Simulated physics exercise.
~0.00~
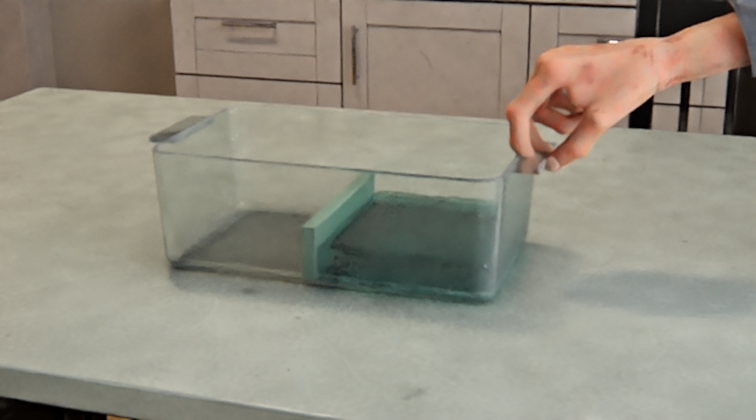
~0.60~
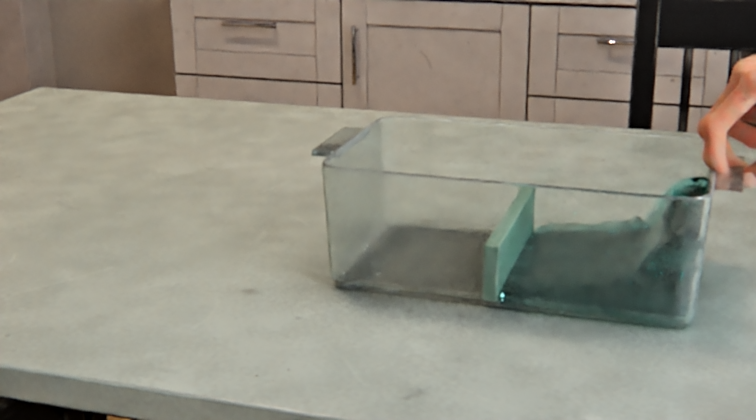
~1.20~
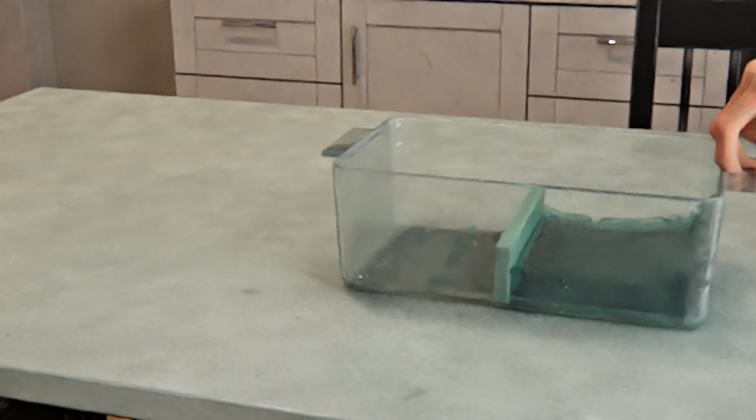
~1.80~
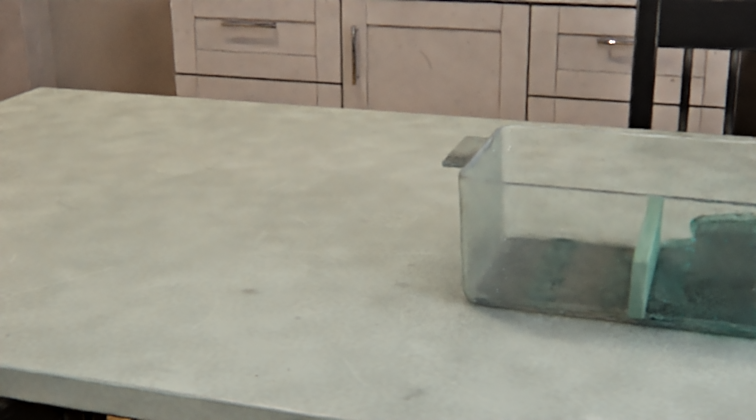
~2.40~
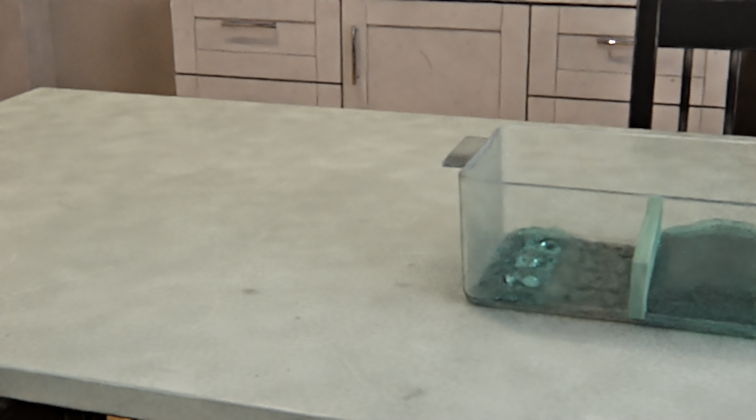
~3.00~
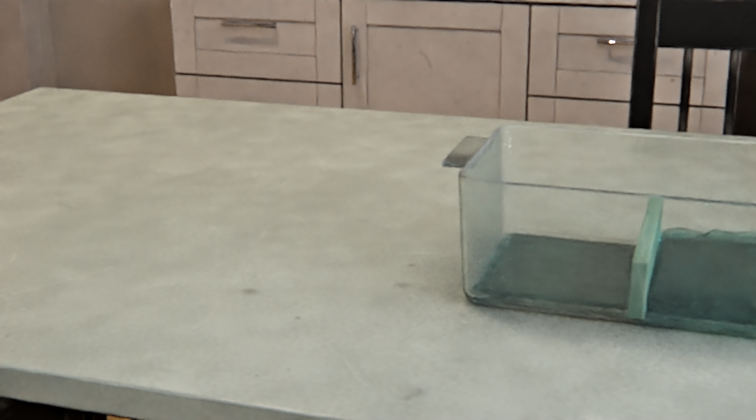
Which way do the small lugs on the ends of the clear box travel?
They move to the right along with the box as the hand pulls it over the table.
